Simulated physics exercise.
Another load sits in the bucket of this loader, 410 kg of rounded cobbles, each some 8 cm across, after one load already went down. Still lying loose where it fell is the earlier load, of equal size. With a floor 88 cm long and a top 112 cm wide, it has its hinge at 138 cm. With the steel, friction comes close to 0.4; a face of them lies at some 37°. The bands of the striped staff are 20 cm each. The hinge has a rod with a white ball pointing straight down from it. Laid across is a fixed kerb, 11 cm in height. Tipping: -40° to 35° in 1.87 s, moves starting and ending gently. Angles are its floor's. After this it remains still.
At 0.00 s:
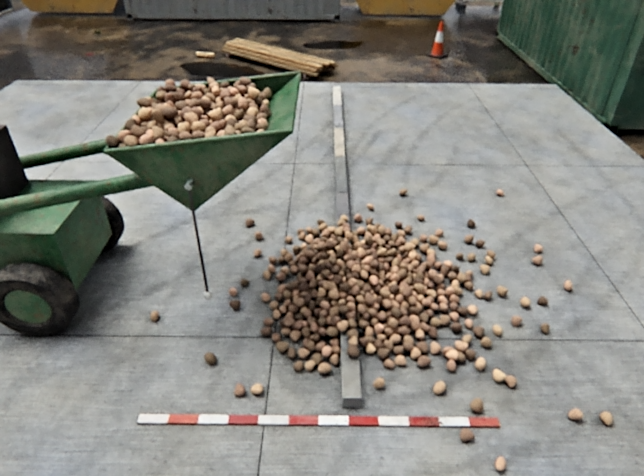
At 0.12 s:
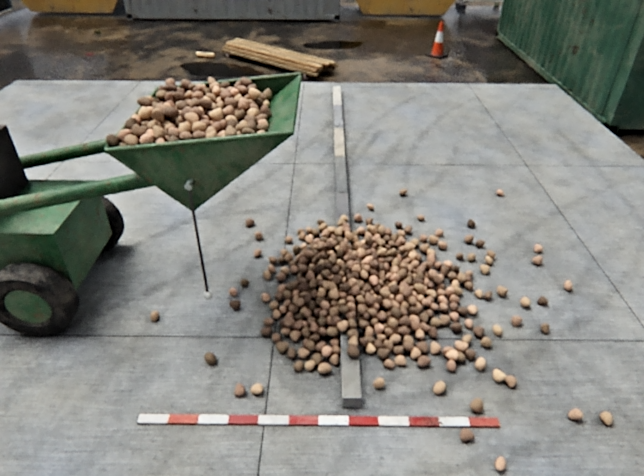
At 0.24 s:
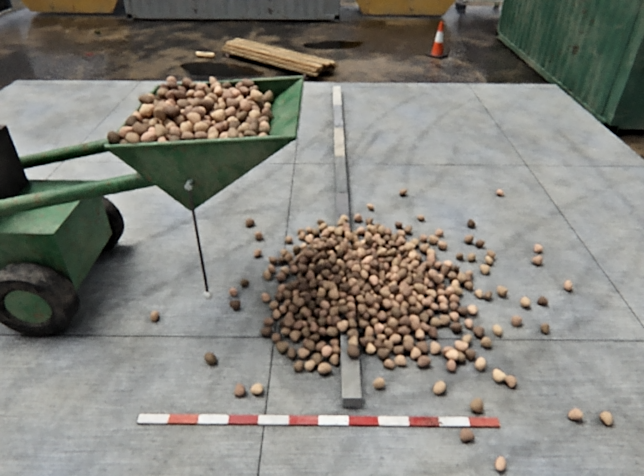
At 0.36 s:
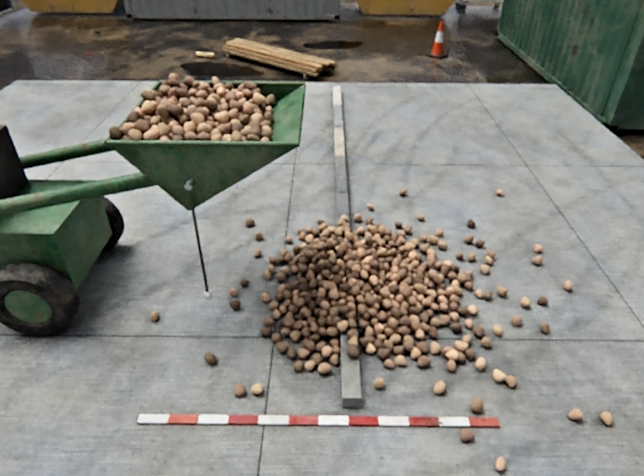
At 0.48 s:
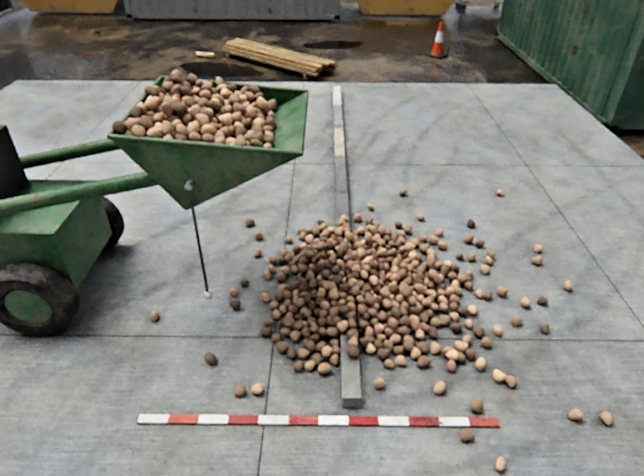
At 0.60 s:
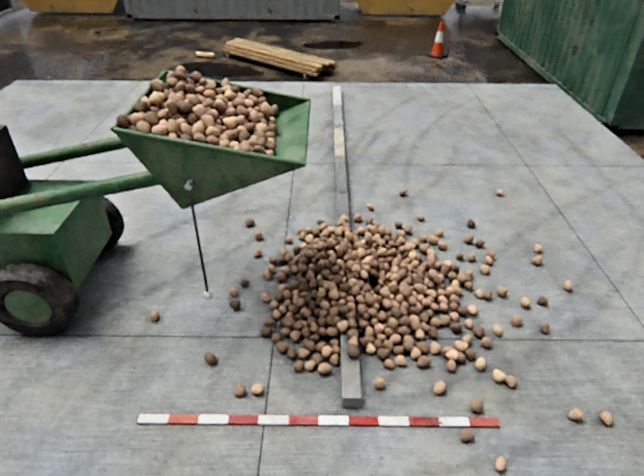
At the start, a green loader on the left holds a bucket full of brown stones beside a heap lying loose across a long grey kerb. The bucket tilts slightly clockwise, slowly and then faster, its right edge dipping while its stones shift a little; the heap on the ground stays still.
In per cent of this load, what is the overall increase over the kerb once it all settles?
44 out of 100, about.
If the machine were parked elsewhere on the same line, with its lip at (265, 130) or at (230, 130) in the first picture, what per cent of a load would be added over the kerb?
Near 25 in a hundred, then near 5 in a hundred.
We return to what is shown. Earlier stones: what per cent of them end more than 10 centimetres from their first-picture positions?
Roughly 10 per cent of them.
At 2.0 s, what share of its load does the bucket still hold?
35 %.
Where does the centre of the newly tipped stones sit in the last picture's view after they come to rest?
Around (341, 275) in the last picture.
After 1.4 s the floor is at 23°; in per cent of one load, 99 in the bucket, 44 on this side of the kerb, 57 over the kerb; the foremost stones are at (576, 279).
After 2.0 s the floor is at 35°; in per cent of one load, 37 in the bucket, 100 on this side of the kerb, 63 over the kerb; the foremost stones are at (576, 279).
After 2.3 s the floor is at 35°; in per cent of one load, 6 in the bucket, 110 on this side of the kerb, 84 over the kerb; the foremost stones are at (576, 279).
After 4.9 s the floor is at 35°; in per cent of one load, 0 in the bucket, 99 on this side of the kerb, 101 over the kerb; the foremost stones are at (576, 279). Net gain over the kerb, 44.
